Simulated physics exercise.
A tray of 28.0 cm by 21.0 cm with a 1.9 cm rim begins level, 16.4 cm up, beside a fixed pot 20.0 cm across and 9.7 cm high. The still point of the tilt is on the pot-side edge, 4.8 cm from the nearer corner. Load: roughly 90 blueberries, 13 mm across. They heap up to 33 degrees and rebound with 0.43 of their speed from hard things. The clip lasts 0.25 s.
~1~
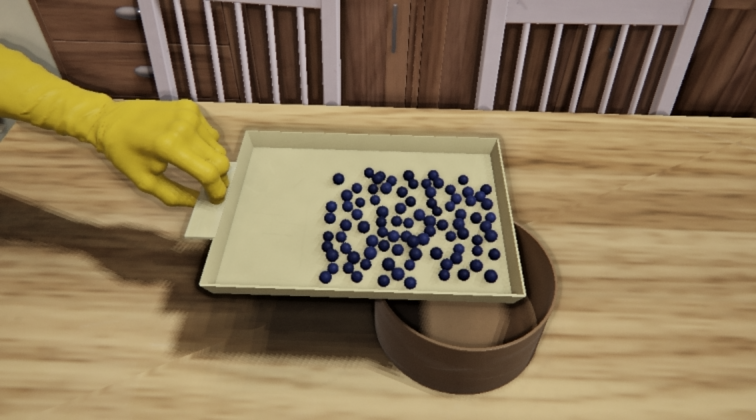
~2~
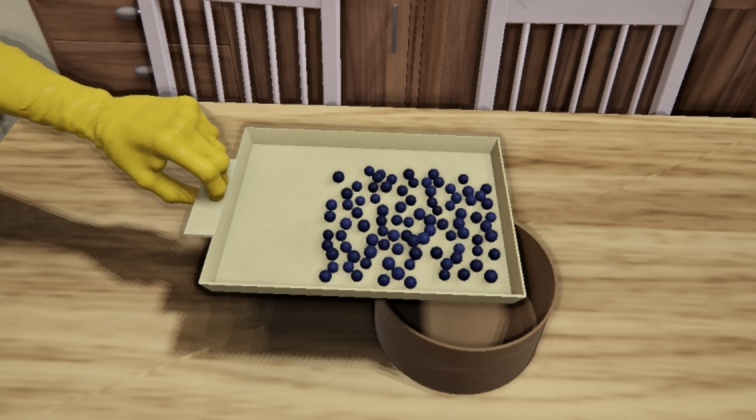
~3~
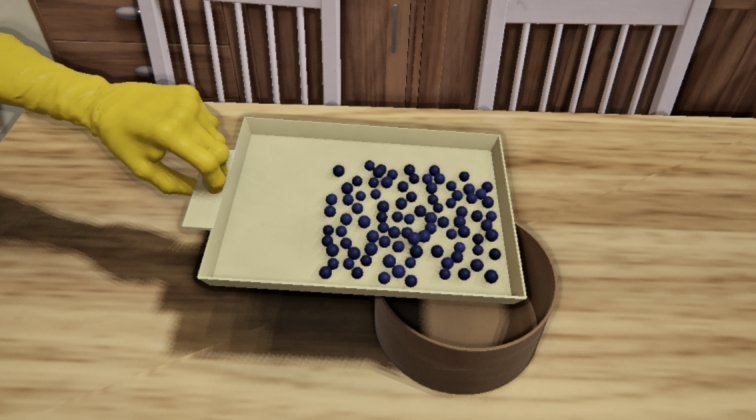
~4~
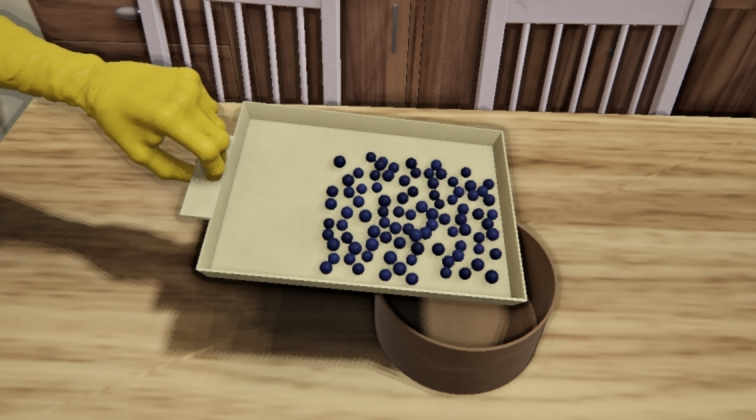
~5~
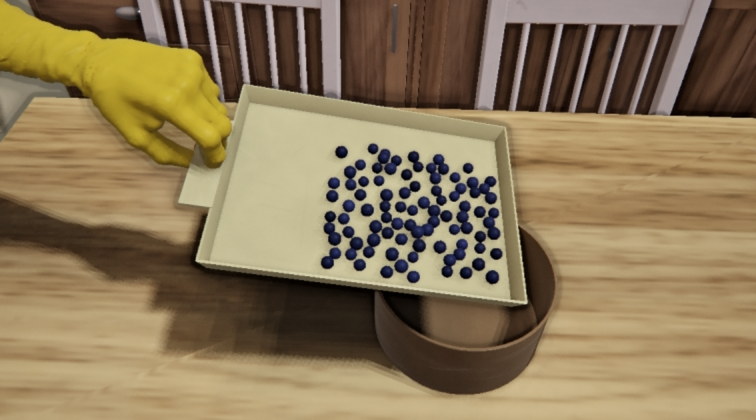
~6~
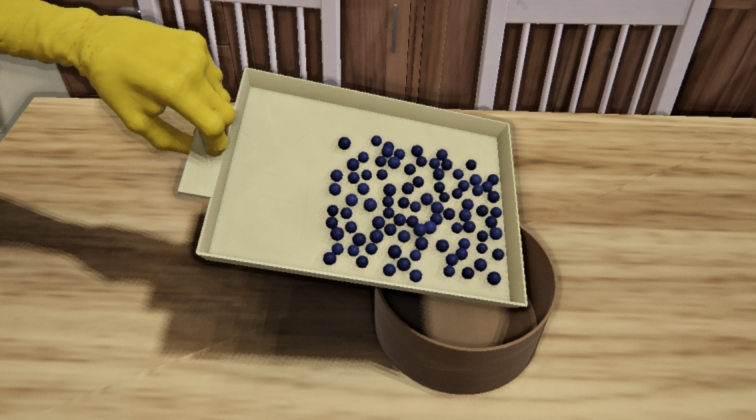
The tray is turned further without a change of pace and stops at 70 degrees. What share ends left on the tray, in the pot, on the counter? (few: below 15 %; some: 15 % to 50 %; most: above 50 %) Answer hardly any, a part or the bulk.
Tray: The bulk, pot: Hardly any, counter: Hardly any.
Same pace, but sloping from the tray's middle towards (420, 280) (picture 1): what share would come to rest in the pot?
Some 0 per cent.
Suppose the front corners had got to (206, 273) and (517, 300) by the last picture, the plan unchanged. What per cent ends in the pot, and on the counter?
Pot 0, counter 0.
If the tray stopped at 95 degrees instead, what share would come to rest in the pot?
In that case some 25 per cent.
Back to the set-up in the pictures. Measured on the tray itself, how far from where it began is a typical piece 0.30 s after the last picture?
About 5 cm.
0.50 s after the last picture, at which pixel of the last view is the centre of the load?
At about (491, 237).
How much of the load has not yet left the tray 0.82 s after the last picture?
Roughly 100 per cent.
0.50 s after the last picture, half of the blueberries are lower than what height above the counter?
Some 22 cm.
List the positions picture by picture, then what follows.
Tray tilt 0 degrees, front corners at (209, 279) and (517, 290); middle of the pieces at (408, 223); pot at (465, 270), in the first picture.
Tray tilt 1 degrees, front corners at (208, 278) and (517, 290); middle of the pieces at (409, 222), in the second picture.
Tray tilt 4 degrees, front corners at (207, 272) and (518, 292), lowest corner right front; middle of the pieces at (409, 219), in the third picture.
Tray tilt 8 degrees, front corners at (206, 264) and (519, 294), lowest corner right front; middle of the pieces at (411, 215), in the fourth picture.
Tray tilt 12 degrees, front corners at (206, 255) and (519, 296), lowest corner right front; middle of the pieces at (413, 210), in the fifth picture.
Tray tilt 16 degrees, front corners at (206, 248) and (520, 298), lowest corner right front; middle of the pieces at (415, 207); pot at (465, 270), in the sixth picture.
Then, 0.30 s after the last picture, tilt 43 degrees; the tray holds 100 %, the pot 0 %.
Then, 0.50 s after the last picture, tilt 60 degrees; the tray holds 100 %, the pot 0 %.
Then, 0.82 s after the last picture, tilt 70 degrees; the tray holds 100 %, the pot 0 %.
In the end, tray 100 %, pot 0 %, counter 0 %.
